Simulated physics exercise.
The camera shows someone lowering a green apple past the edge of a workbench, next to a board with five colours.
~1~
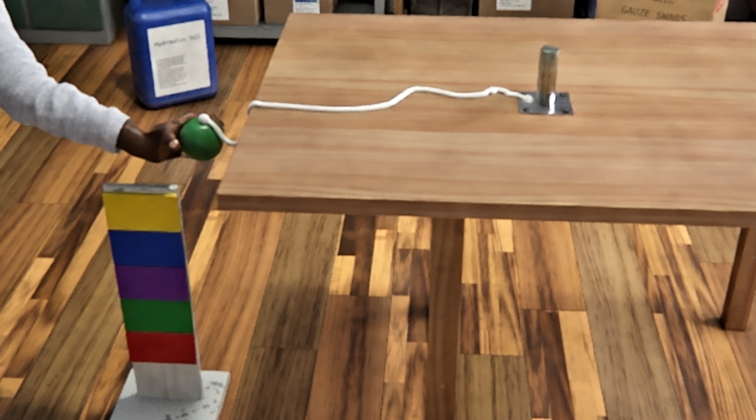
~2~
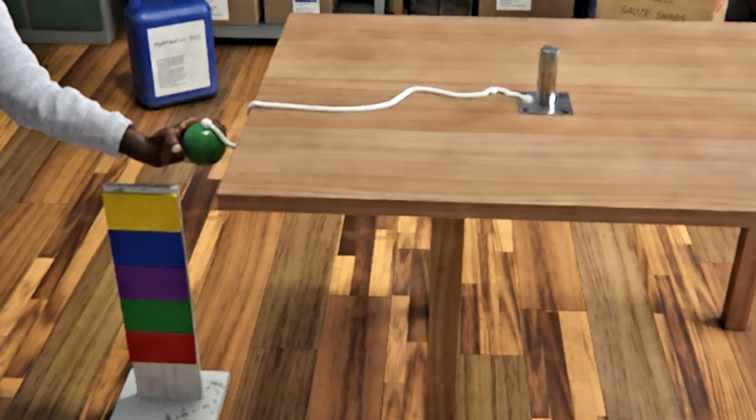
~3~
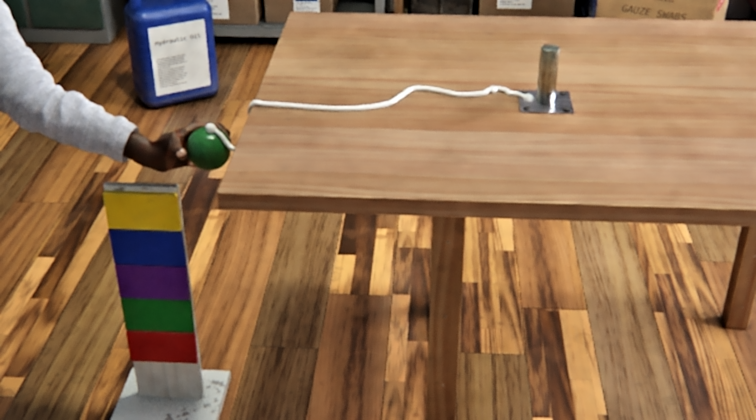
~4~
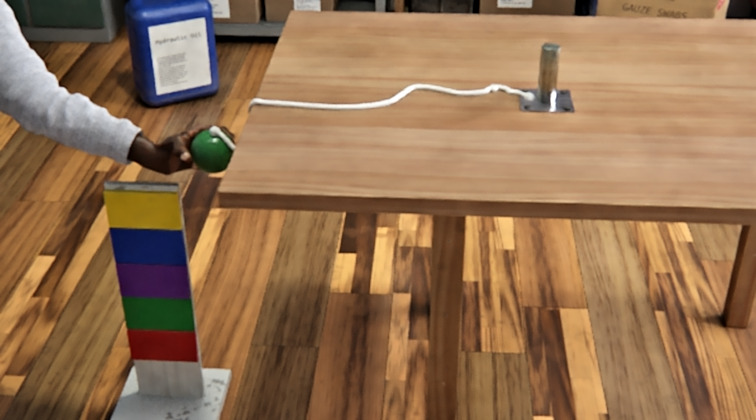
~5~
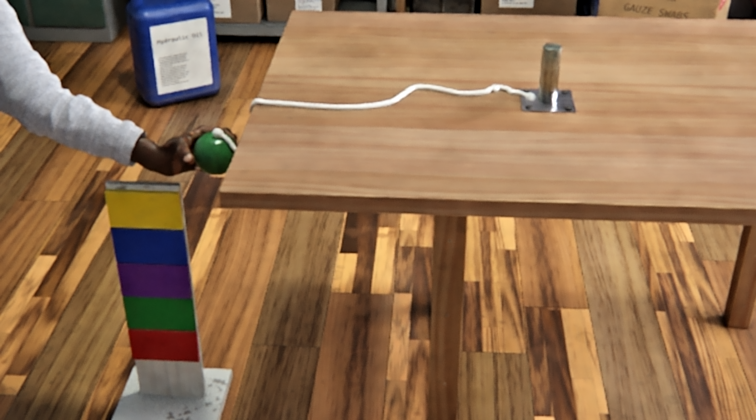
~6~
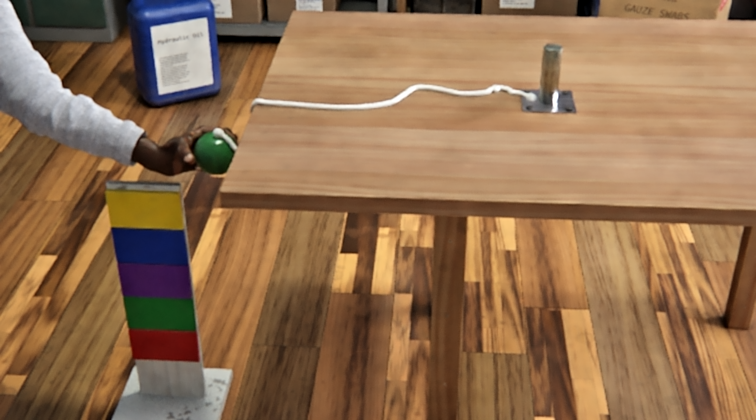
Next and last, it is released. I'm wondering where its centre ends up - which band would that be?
That would be the blue band.
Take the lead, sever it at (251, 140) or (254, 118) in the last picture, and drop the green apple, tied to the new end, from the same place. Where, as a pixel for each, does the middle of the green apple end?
First try: Near (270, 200). Second try: Near (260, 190).
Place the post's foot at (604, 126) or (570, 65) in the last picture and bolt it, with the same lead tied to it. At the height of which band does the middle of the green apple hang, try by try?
First case: Yellow. Second case: Yellow.
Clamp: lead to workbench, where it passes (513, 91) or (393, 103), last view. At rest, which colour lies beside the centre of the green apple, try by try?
Note: Try 1 blue; try 2 yellow.
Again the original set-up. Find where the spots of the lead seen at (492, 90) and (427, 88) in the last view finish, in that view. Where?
About (462, 97), and the other about (389, 94).
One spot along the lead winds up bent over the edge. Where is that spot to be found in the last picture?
The point sits close to (316, 107).
A little later, apple near (304, 235); level with blue.
Next, apple near (263, 247); level with blue.
When it is over, apple near (265, 245); level with blue. The lead holds its middle at blue.
